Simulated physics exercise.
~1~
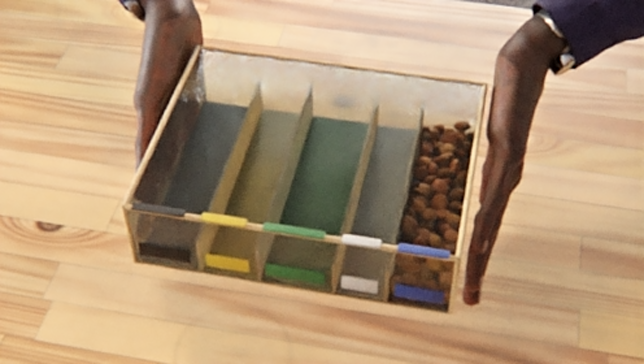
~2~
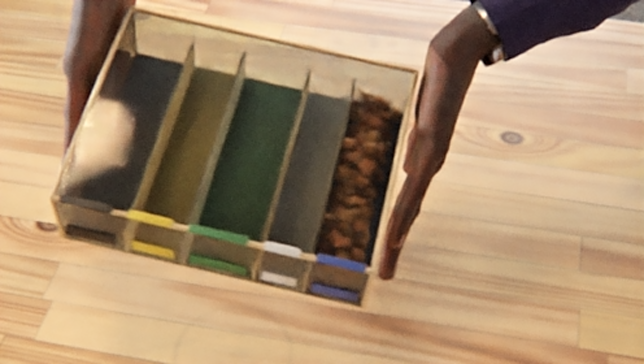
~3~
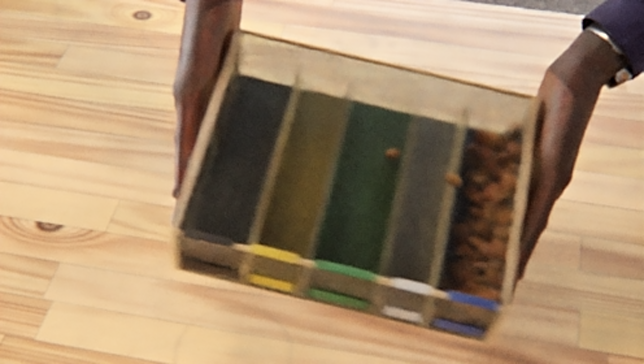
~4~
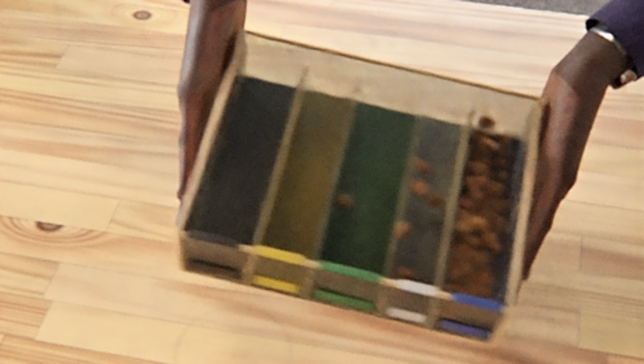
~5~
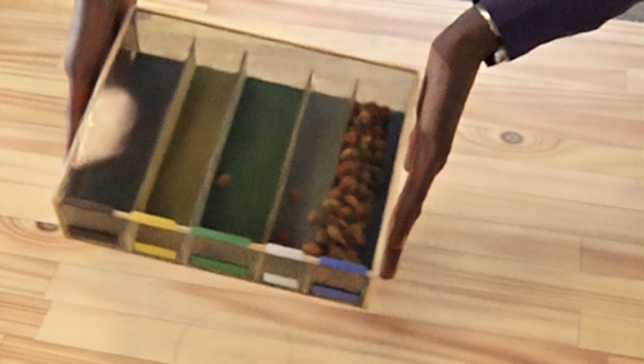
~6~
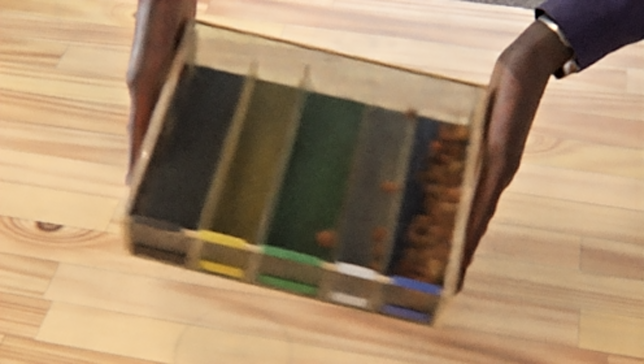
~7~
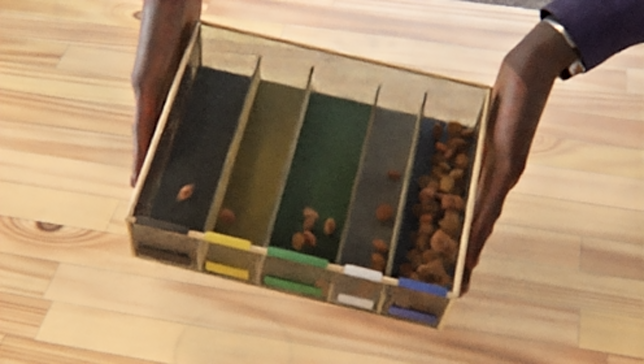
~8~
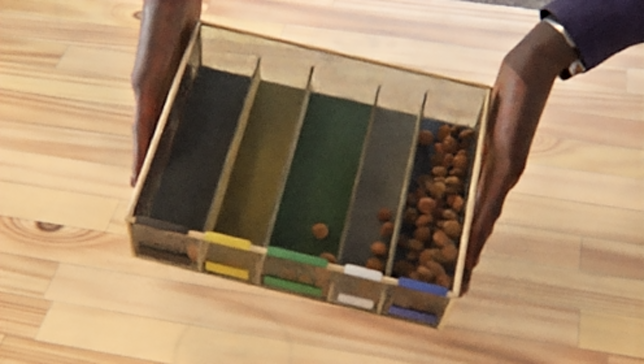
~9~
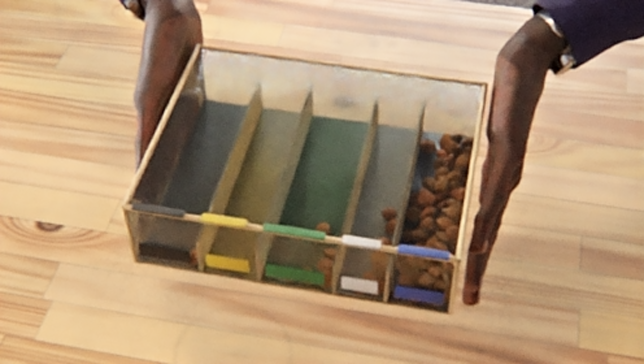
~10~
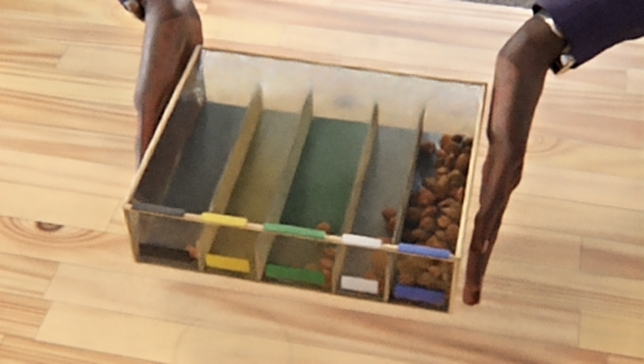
On a wooden table, two hands shook a clear-lidded divided box of brown kibble from side to side, tilted it and then levelled it, and a few bits hopped into the white and green compartments while most stayed in the blue one.
